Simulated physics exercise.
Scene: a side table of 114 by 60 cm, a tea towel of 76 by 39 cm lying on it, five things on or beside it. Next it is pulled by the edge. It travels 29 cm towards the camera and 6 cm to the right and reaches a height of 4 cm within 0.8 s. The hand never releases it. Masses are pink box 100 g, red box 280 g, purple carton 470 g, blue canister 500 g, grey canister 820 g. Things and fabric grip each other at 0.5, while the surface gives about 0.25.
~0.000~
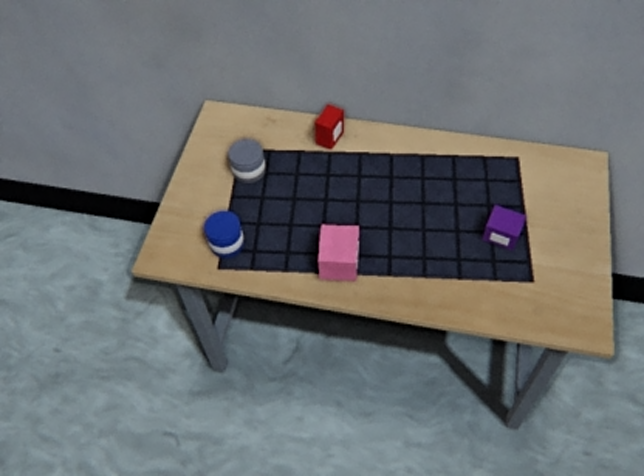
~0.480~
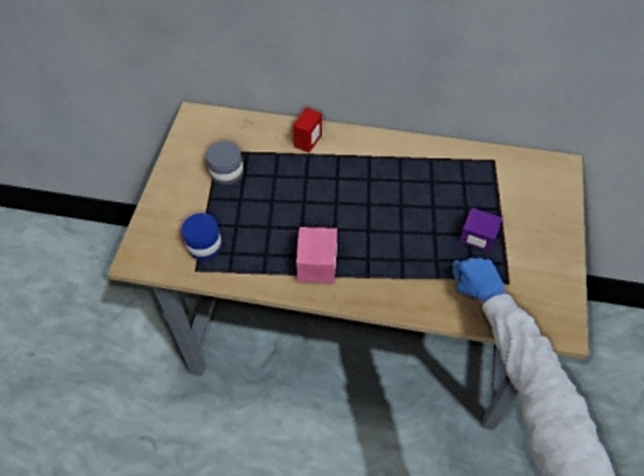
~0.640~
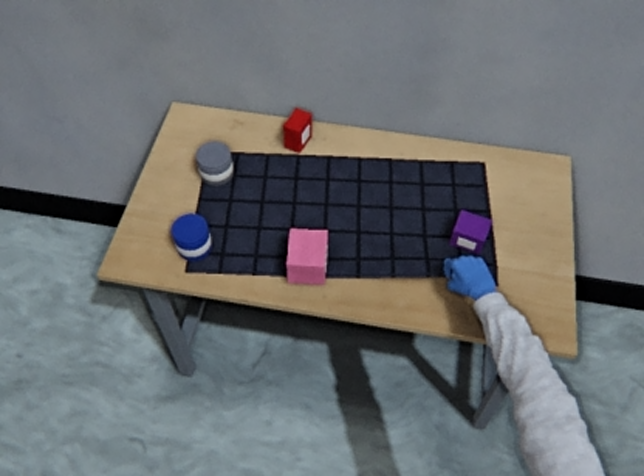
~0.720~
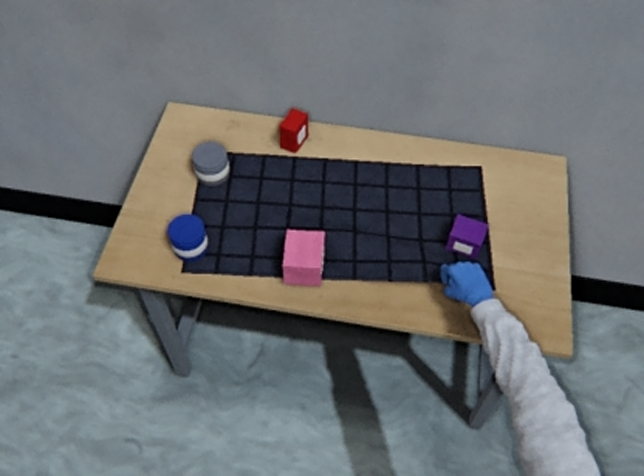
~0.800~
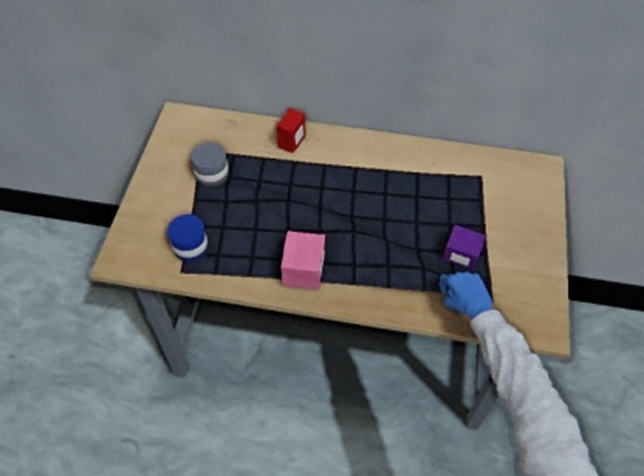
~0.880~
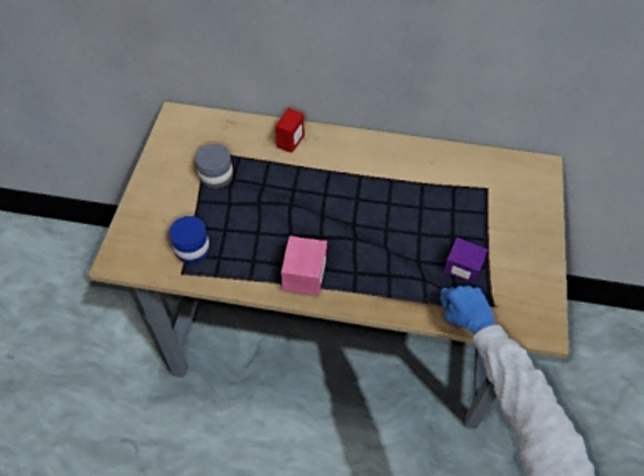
Gloved hand gripping the near right corner of a dark checked cloth on a table, dragging it slightly nearer with purple carton aboard.
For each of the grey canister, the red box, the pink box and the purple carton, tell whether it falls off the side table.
Grey canister: Stays; red box: Stays; pink box: Falls; purple carton: Falls.
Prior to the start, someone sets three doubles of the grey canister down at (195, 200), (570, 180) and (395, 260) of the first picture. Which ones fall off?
Going through the three spots as listed: Holds its spot, holds its spot and ends up off the top.
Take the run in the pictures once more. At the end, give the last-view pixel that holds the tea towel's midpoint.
About (377, 285).
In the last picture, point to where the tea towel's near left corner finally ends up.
(207, 299).
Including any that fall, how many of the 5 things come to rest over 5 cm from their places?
The answer is 4 of them.
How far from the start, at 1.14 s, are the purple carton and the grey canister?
Purple carton 25 cm, grey canister 15 cm.
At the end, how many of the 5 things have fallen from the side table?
2 in all.
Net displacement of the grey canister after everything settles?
Net shift, approx.: Grey canister = 20 cm.
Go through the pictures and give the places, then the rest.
In the first frame, grey canister (245, 151); red box (329, 116); pink box (339, 243); purple carton (507, 220); tea towel corners (217, 269) (519, 157) (534, 283).
In the second frame, tea towel corners (195, 272) (495, 160); grip (458, 279).
In the third frame, purple carton (473, 225); tea towel corners (185, 273) (485, 162); grip (449, 277).
In the fourth frame, purple carton (469, 229); tea towel corners (181, 273) (482, 167); grip (446, 283).
In the fifth frame, pink box (303, 251); blue canister (185, 228); purple carton (467, 240); tea towel corners (180, 273) (482, 176); grip (445, 293).
In the sixth frame, grey canister (212, 156); red box (290, 119); pink box (304, 256); purple carton (468, 254); tea towel corners (181, 275) (488, 188); grip (446, 307).
At 1.0 s, 100 % of the tea towel is still over the top; purple carton 16 cm off its start, pink box 8 cm off its start, grey canister 7 cm off its start.
At 1.1 s, 85 % of the tea towel is still over the top; purple carton 26 cm off its start, grey canister 14 cm off its start, pink box 13 cm off its start.
At 1.3 s, 75 % of the tea towel is still over the top; purple carton 33 cm off its start at (493, 358), pink box 19 cm off its start at (318, 333), grey canister 18 cm off its start at (265, 180).
At 1.4 s, 65 % of the tea towel is still over the top; purple carton over the edge, pink box over the edge, grey canister 21 cm off its start.
At 3.0 s, 65 % of the tea towel is still over the top; purple carton over the edge, pink box over the edge, grey canister 22 cm off its start at (278, 188), red box 0 cm off its start at (290, 119).
